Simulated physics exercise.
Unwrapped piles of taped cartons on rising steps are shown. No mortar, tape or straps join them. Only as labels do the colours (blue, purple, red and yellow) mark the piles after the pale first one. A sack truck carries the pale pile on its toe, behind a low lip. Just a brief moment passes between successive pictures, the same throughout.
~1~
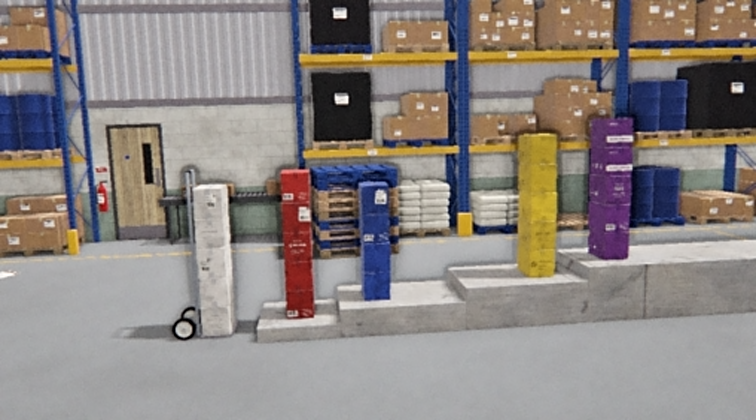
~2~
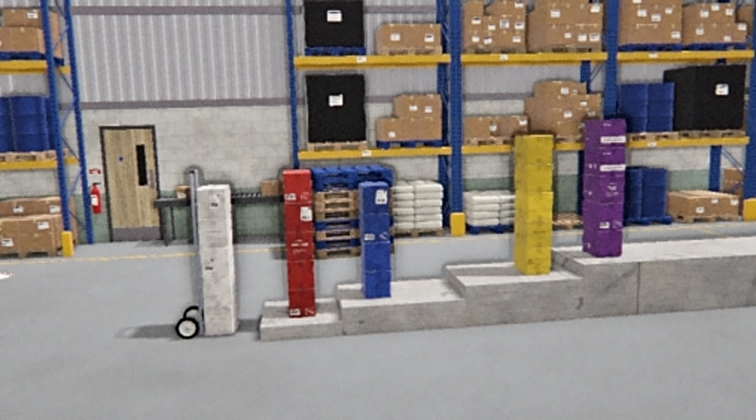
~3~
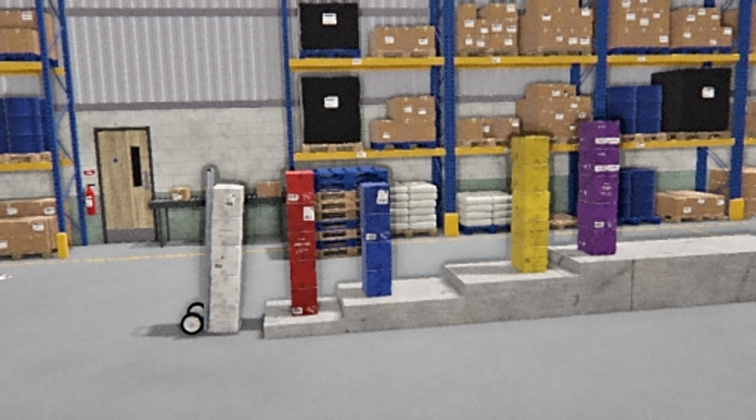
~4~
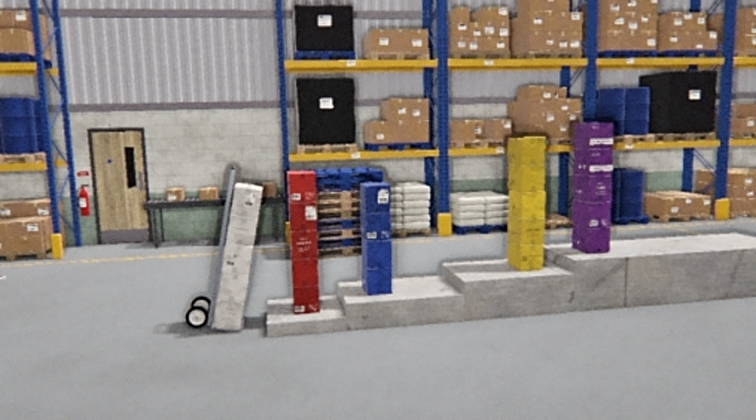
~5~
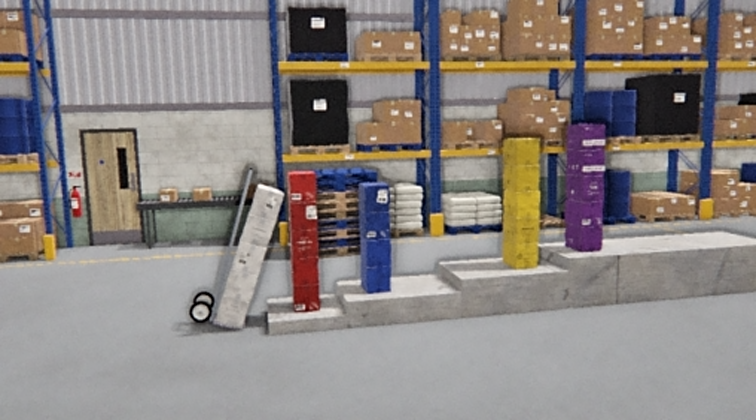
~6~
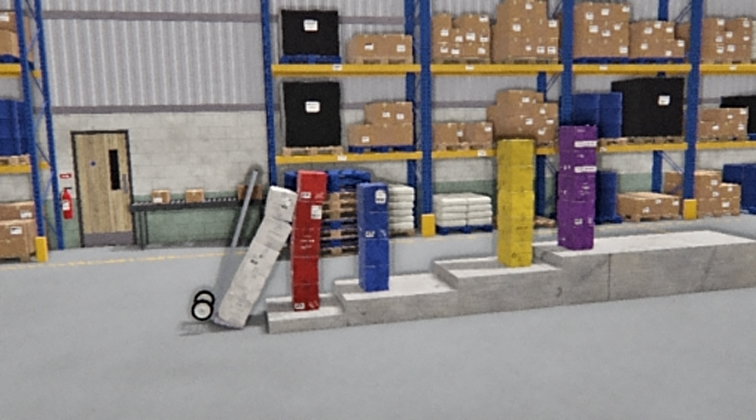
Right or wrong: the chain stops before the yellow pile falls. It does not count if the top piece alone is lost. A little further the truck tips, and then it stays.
Right.
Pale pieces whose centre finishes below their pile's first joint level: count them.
1.
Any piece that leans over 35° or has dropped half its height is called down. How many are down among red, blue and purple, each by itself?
Per-colour tally: Red = 5; blue = 3; purple = 0.
Soon after the last picture, 3 of the pale pile down; none of the 5 yellow cartons down (0 of 19 in all colours); top yellow carton unmoved; top red carton leaning a little.
A little later, 5 of the pale pile down; none of the 5 yellow cartons down (0 of 19 in all colours); top yellow carton unmoved; top blue carton leaning a little.
Later still, 5 of the pale pile down; none of the 5 yellow cartons down (3 of 19 in all colours); top yellow carton unmoved; top blue carton leaning clearly.
After that, 5 of the pale pile down; none of the 5 yellow cartons down (8 of 19 in all colours); top yellow carton unmoved; top blue carton leaning steeply, some two heights lower.
At rest, 5 of the pale pile down; none of the 5 yellow cartons down (8 of 19 in all colours); top yellow carton unmoved; top blue carton on its side. As the last picture would show them, middles, top yellow carton near (515, 153), top blue carton near (484, 255).
